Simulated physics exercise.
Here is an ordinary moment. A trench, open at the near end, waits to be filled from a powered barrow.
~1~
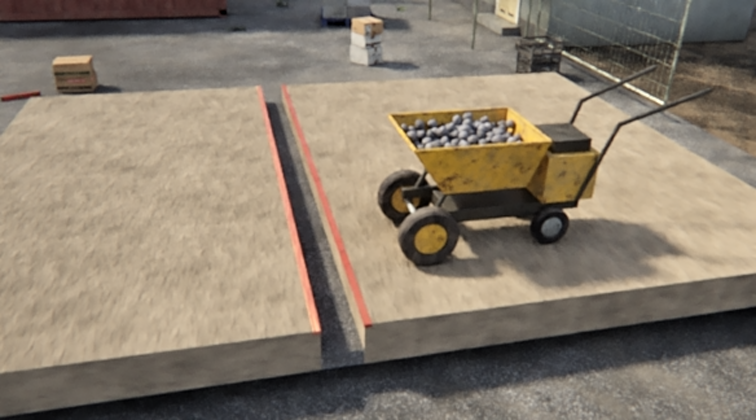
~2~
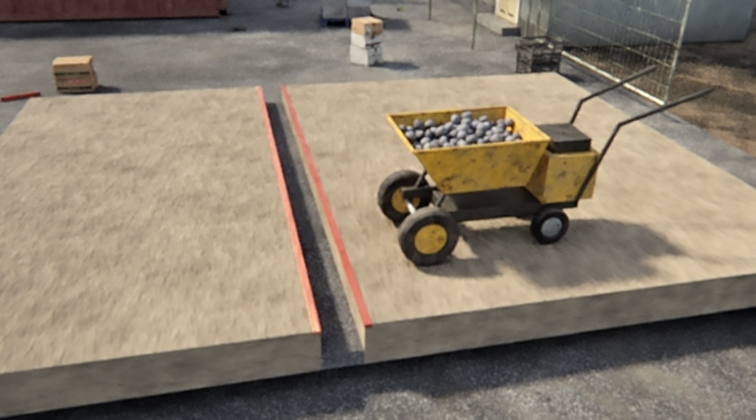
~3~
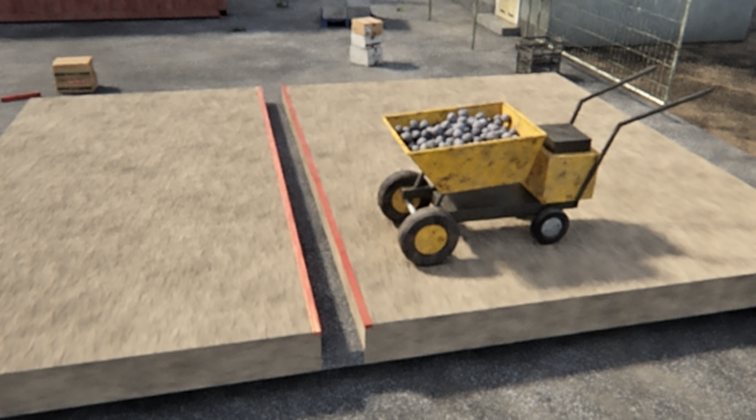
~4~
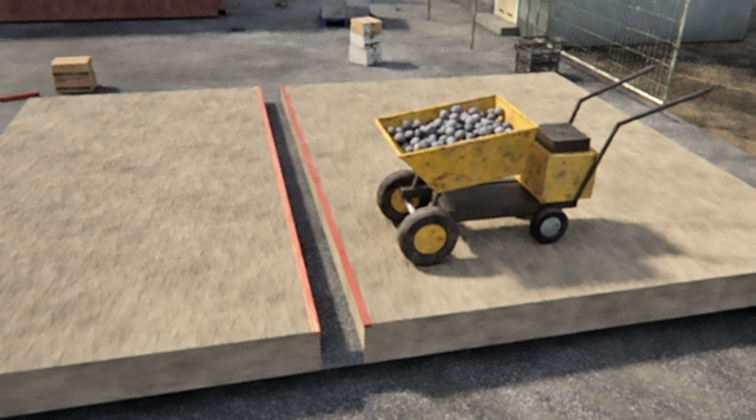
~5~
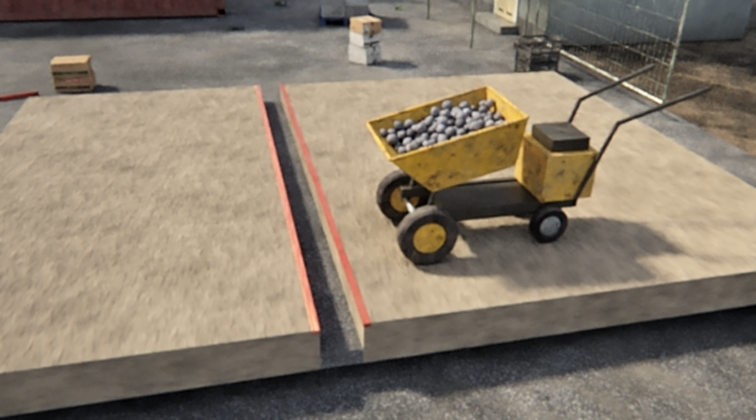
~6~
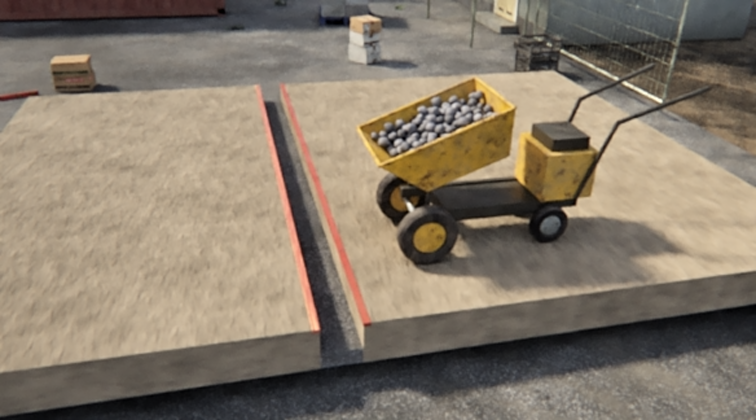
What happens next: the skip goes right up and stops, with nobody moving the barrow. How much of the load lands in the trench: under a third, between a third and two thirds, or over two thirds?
Between a third and two thirds.
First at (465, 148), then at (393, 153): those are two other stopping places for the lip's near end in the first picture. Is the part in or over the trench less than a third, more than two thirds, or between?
Okay, the first stop comes out as the middle third and the second as less than a third.
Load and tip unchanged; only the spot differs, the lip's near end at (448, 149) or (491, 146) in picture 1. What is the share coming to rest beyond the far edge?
That works out to 10 per cent for the first position and 0 per cent for the second.
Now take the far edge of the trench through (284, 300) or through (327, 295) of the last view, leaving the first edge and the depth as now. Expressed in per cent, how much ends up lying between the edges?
Roughly 90 per cent, and 20 per cent.
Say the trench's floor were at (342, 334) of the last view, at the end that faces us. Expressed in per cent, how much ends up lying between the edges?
Around 40 per cent.
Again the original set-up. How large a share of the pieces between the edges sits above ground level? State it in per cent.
Estimate: Around 20 %.
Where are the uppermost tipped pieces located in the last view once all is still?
Estimated top, final frame: Near (289, 245).
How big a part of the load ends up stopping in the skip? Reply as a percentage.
Around 0 in a hundred.
Soon after the last picture, skip tipped steeply; all in the skip.
A little later, skip tipped right over; most in the skip; a small part in or heaped over the trench; a small part beyond it; a small part falling.
Later still, skip tipped right over; about a third in the skip; about a quarter in or heaped over the trench; about a third beyond it; a stray few falling.
By the end, skip tipped right over; about half in or heaped over the trench; about half beyond it.
